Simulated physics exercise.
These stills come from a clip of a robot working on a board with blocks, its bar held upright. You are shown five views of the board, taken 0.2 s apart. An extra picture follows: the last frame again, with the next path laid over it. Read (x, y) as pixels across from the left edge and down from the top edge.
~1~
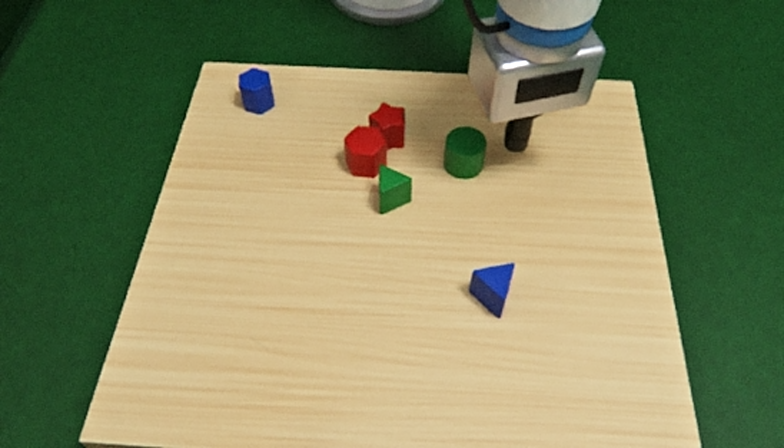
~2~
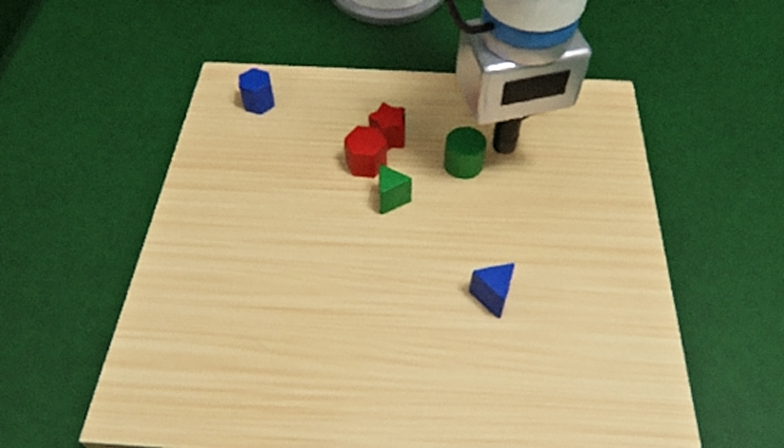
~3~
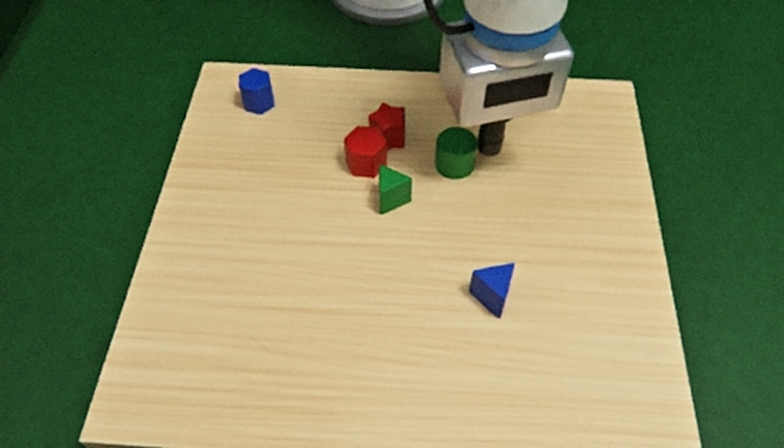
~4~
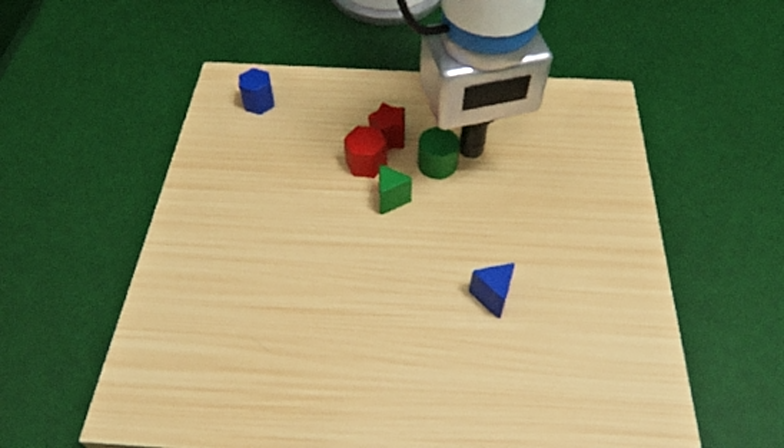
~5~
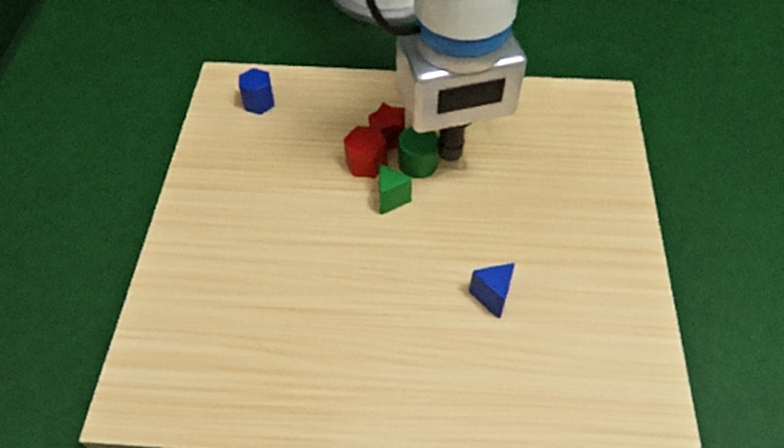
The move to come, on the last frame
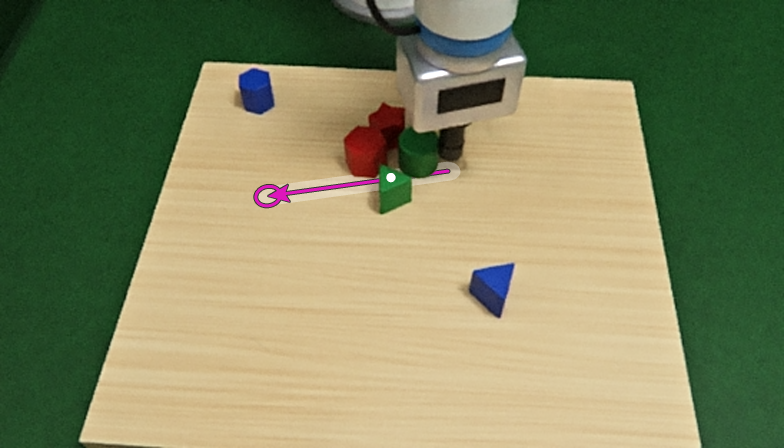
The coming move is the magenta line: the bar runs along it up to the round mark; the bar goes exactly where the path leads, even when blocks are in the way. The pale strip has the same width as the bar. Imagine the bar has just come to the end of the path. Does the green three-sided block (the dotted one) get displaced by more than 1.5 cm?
No, that is not what happens.
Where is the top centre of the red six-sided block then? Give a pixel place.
Pixel (331, 132).
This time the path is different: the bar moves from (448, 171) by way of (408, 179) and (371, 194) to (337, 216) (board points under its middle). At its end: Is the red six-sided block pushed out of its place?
The answer is yes.
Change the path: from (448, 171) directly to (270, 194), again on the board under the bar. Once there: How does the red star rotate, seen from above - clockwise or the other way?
It spins with the clock.
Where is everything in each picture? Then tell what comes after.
In the first picture, lower end of the bar at (515, 145), tops of blocks, red six-sided block at (365, 140), red star at (388, 115), green three-sided block at (391, 178), green circle at (466, 140).
In the second picture, bar at (504, 146), blocks as before.
In the third picture, bar at (489, 148), green circle at (457, 141).
In the fourth picture, bar at (471, 151), green circle at (439, 141).
In the fifth picture, bar at (450, 153), red six-sided block at (365, 140), red star at (388, 115), green three-sided block at (391, 178), green circle at (419, 140).
The drawn path runs from (448, 171) directly to (268, 196); the dot is on the green three-sided block.
The first path, step by step. One third of the way, bar at (389, 162); red six-sided block at (335, 133), turned 55° anticlockwise; red star at (383, 107), turned 20° clockwise; green circle at (376, 133).
Two thirds of the way, bar at (325, 170); red six-sided block at (331, 132), turned 60° anticlockwise; red star at (383, 107), turned 20° clockwise; green three-sided block at (386, 178), turned 25° anticlockwise; green circle at (373, 133).
At the end, bar at (264, 179); red six-sided block at (331, 132), turned 60° anticlockwise; red star at (383, 107), turned 20° clockwise; green three-sided block at (386, 178), turned 25° anticlockwise; green circle at (373, 133).
